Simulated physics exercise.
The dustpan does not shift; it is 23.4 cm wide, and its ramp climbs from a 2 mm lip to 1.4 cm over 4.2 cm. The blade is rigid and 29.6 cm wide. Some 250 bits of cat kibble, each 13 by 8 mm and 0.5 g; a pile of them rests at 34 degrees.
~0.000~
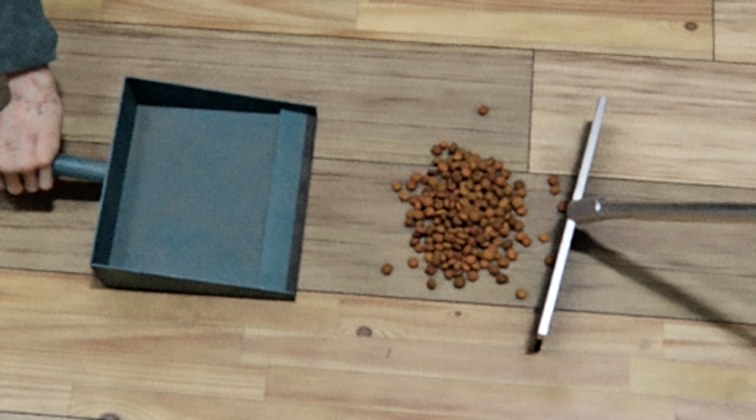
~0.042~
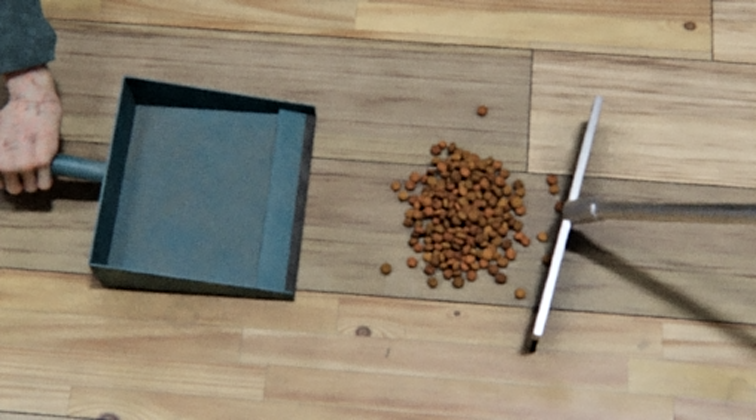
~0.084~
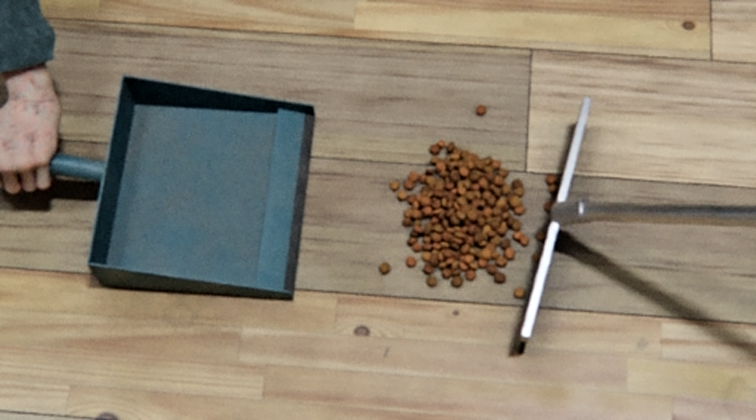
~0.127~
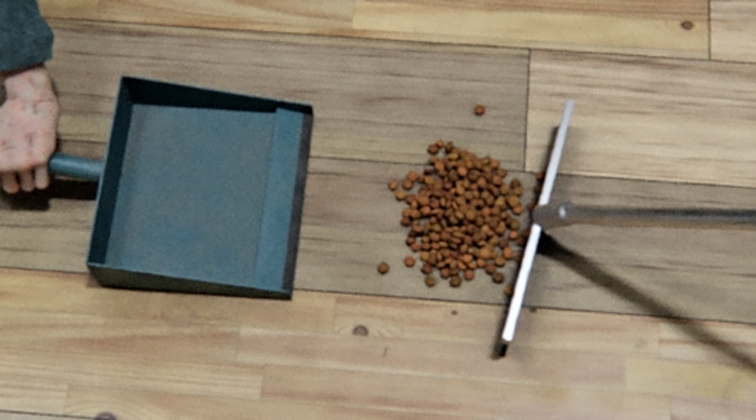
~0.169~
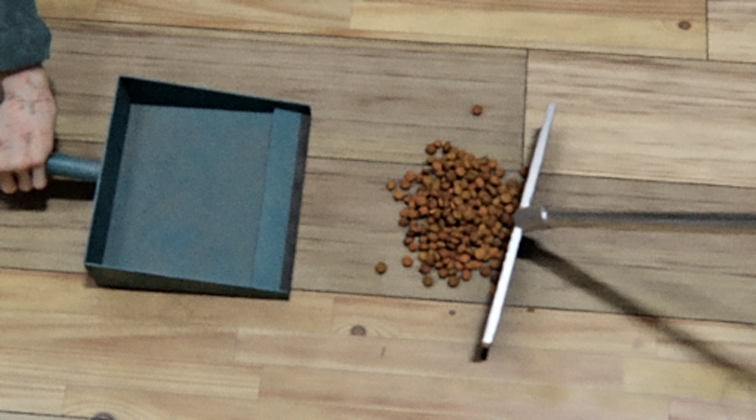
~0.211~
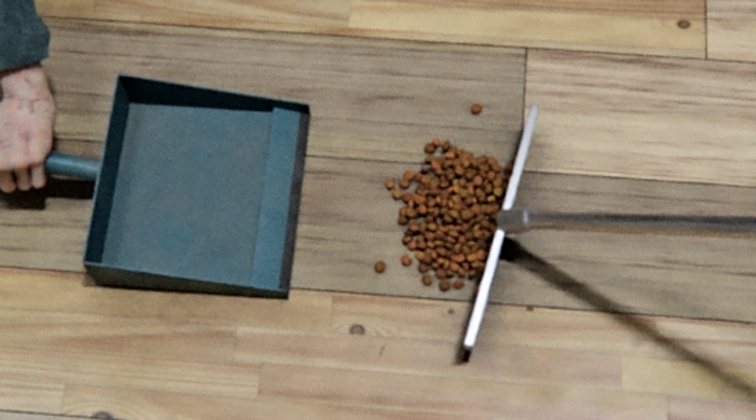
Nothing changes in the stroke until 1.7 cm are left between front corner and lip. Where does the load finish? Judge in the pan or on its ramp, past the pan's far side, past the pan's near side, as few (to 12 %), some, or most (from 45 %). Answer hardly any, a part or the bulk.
Pan: Hardly any, far side: Hardly any, near side: Hardly any.
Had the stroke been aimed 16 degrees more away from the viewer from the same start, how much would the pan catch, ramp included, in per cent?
It would be near 20 per cent.
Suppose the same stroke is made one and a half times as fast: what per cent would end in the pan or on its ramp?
In that case some 10 per cent.
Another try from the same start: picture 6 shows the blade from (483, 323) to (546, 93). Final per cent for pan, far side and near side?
Pan 20, far 10, near 0.
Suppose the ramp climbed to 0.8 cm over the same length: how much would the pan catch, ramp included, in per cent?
It would be near 10 per cent.
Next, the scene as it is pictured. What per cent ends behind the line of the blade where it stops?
About 10 per cent.
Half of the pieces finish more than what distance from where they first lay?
Roughly 16 cm.
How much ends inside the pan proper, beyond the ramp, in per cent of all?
Some 0 per cent.
After 0.43 s, middle of the blade 14 cm from the lip; 0 % over the lip, far side 0 %, near side 0 %.
After 0.58 s, middle of the blade 8 cm from the lip; 0 % over the lip, far side 0 %, near side 5 %.
After 0.85 s, middle of the blade 5 cm from the lip; 5 % over the lip, far side 0 %, near side 5 %.
By 1.1 s all is still; pan 5 %, far side 0 %, near side 5 %, in front of the lip or behind the blade 85 %.
